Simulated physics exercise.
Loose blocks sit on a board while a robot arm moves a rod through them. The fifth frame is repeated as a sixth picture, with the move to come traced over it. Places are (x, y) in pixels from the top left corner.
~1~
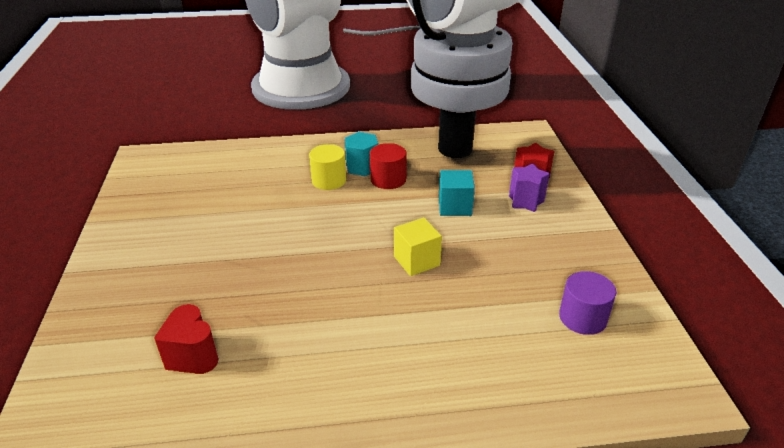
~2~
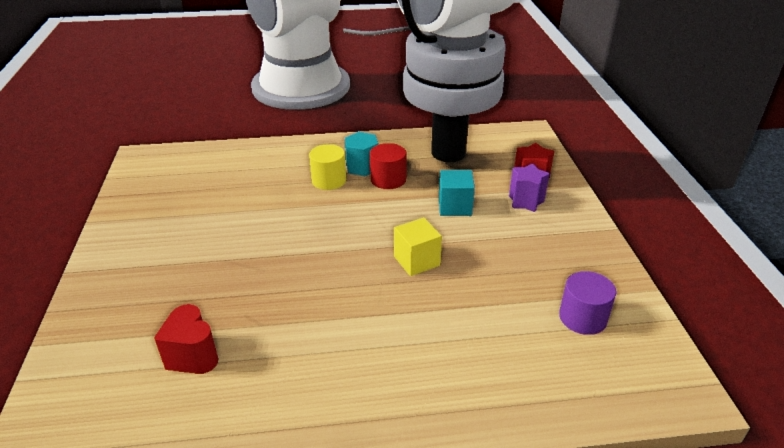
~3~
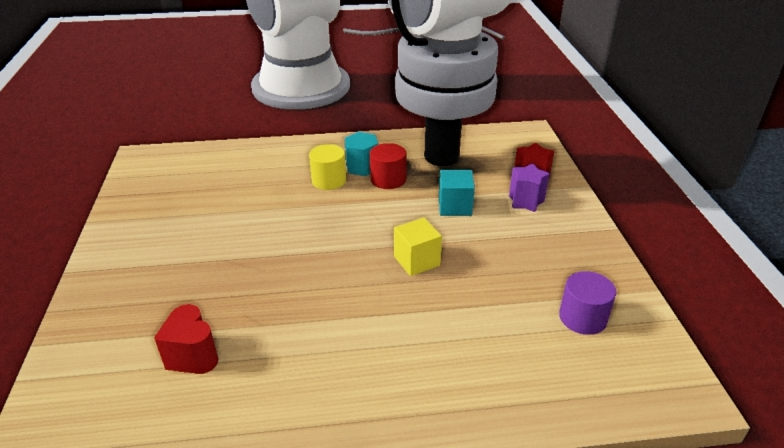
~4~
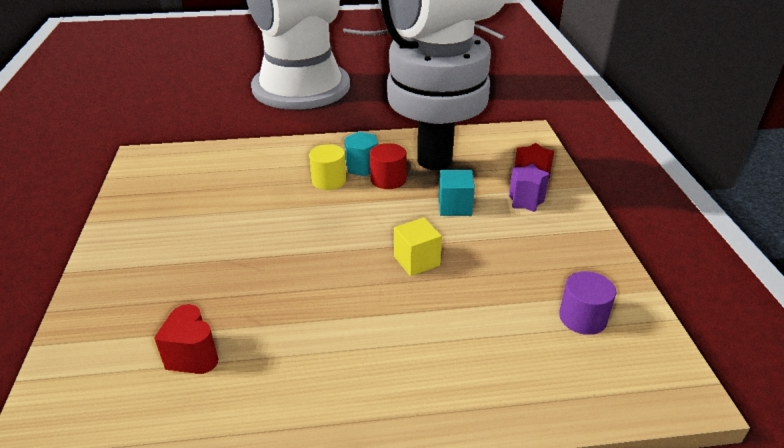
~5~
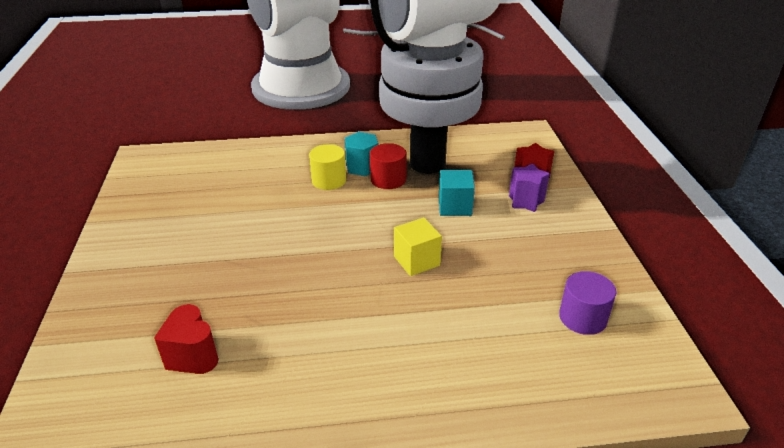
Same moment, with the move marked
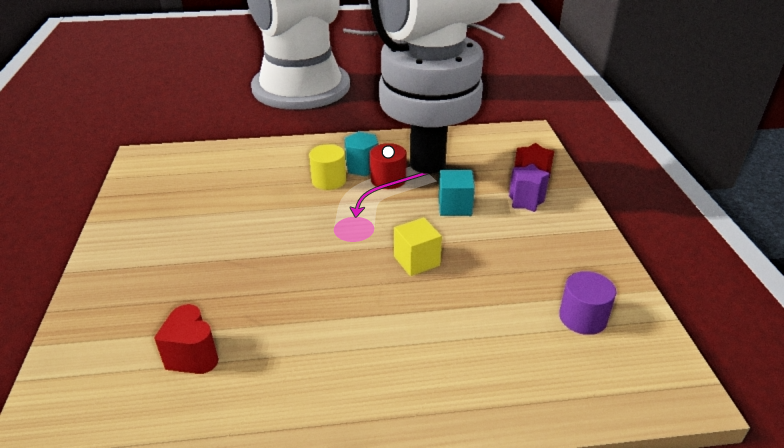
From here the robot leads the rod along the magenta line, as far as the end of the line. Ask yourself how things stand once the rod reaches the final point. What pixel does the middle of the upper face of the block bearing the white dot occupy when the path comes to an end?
(321, 169)
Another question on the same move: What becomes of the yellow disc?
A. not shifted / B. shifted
Letter B.
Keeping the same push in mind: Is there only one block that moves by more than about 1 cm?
In short: No.
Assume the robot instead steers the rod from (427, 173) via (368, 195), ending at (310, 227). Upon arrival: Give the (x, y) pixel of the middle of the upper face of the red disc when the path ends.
The spot you're after is about (303, 172) in the image.
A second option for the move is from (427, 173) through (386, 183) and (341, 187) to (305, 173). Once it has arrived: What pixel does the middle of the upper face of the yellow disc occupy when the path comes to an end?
Its top centre lands on (267, 145).
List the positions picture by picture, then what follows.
The first picture shows tip of the rod at (455, 150), middles of tops, yellow disc at (327, 153), turquoise six-sided block at (361, 140), red disc at (388, 152), turquoise square at (457, 178).
The second picture shows rod at (449, 154), nothing pushed.
The third picture shows rod at (442, 157), nothing pushed.
The fourth picture shows rod at (435, 161), nothing pushed.
The fifth picture shows rod at (428, 165), yellow disc at (327, 153), turquoise six-sided block at (361, 140), red disc at (388, 152), turquoise square at (457, 178).
The line goes from (427, 173) over (390, 184) and (360, 201) to (354, 229); the dot is on the red disc.
What follows on the original path. One third of the way, rod at (390, 176); yellow disc at (320, 153); turquoise six-sided block at (358, 139); red disc at (353, 160).
Two thirds of the way, rod at (359, 193); yellow disc at (306, 152); turquoise six-sided block at (358, 139); red disc at (321, 169).
At the end, rod at (354, 221); yellow disc at (306, 152); turquoise six-sided block at (358, 139); red disc at (321, 169); turquoise square unmoved.
